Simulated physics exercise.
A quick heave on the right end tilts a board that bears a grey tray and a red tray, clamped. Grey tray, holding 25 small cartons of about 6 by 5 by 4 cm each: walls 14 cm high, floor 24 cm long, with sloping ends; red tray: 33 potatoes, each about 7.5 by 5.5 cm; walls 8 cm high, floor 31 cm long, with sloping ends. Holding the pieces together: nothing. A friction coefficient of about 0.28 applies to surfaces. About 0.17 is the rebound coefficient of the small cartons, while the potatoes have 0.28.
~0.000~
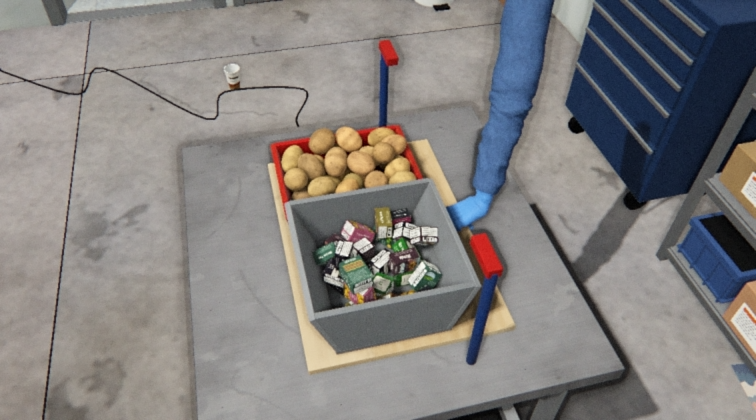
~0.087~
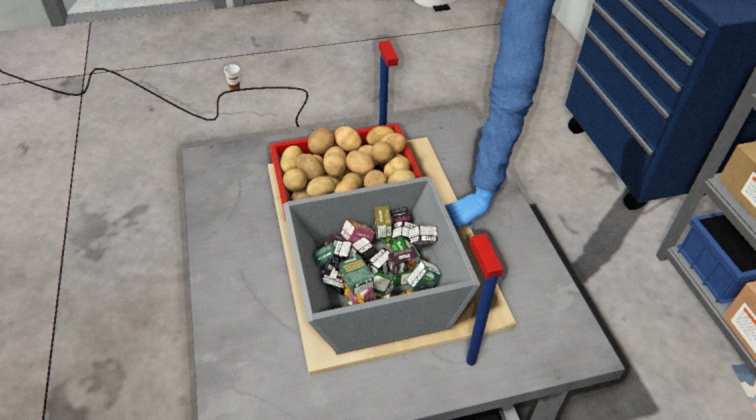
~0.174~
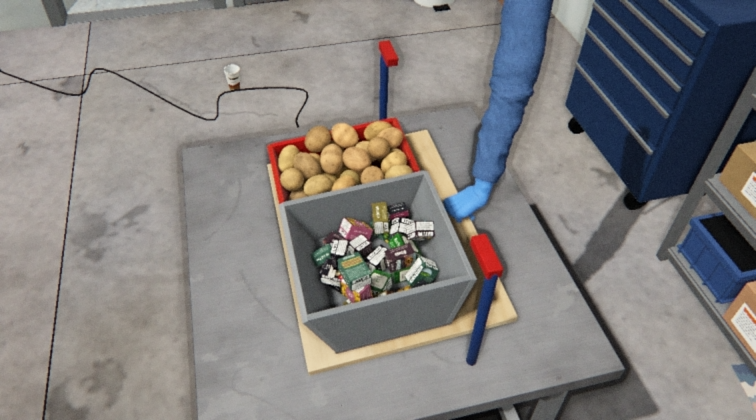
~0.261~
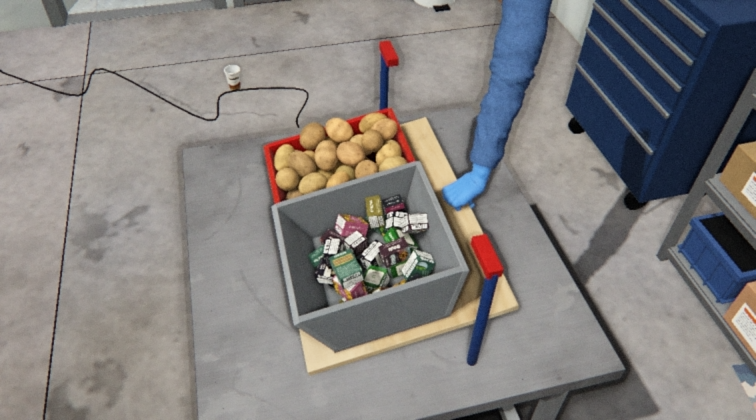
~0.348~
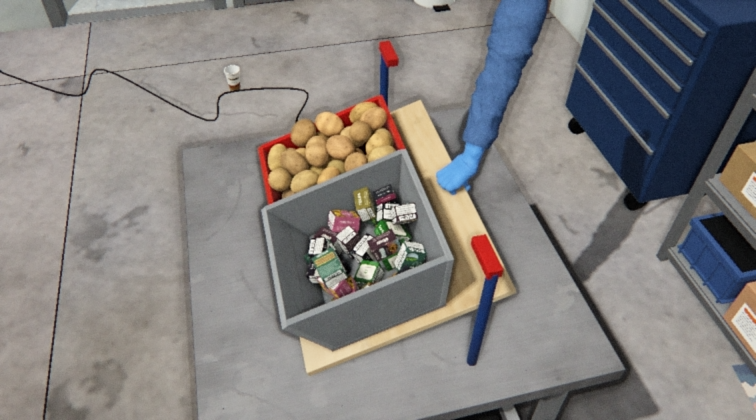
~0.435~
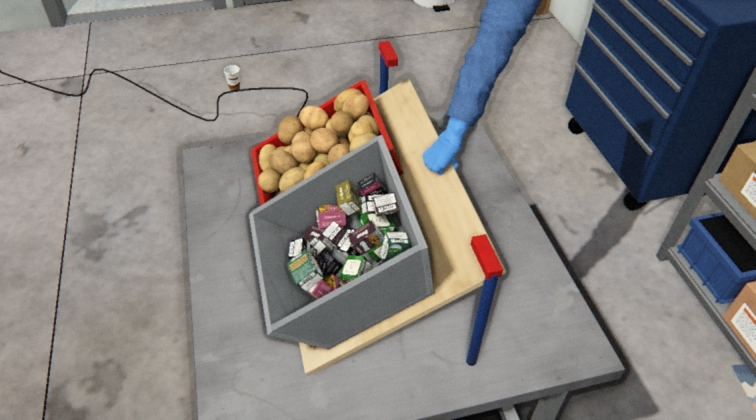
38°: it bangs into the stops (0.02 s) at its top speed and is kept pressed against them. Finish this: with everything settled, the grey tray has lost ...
... less than a sixth of its contents.
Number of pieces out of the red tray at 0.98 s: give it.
The red tray is at around 8.
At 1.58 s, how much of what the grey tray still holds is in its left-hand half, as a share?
Close to 90 percent, I reckon.
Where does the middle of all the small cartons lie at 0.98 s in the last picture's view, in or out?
I'd put it close to (315, 263).
After 0.48 s, it hits the stops.
After 0.58 s, tilt 38°; the grey tray has all 25 and the red tray has all 33.
After 0.72 s, tilt 38°; the grey tray is down by 1 of 25 and the red tray is down by 2 of 33.
After 0.98 s, tilt 38°; the grey tray is down by 1 of 25 and the red tray is down by 8 of 33.
Outcome (at 1.58 s), the grey tray is down by 1 of 25 and the red tray is down by 11 of 33. Asked share, 1 of 25, 4 per cent.
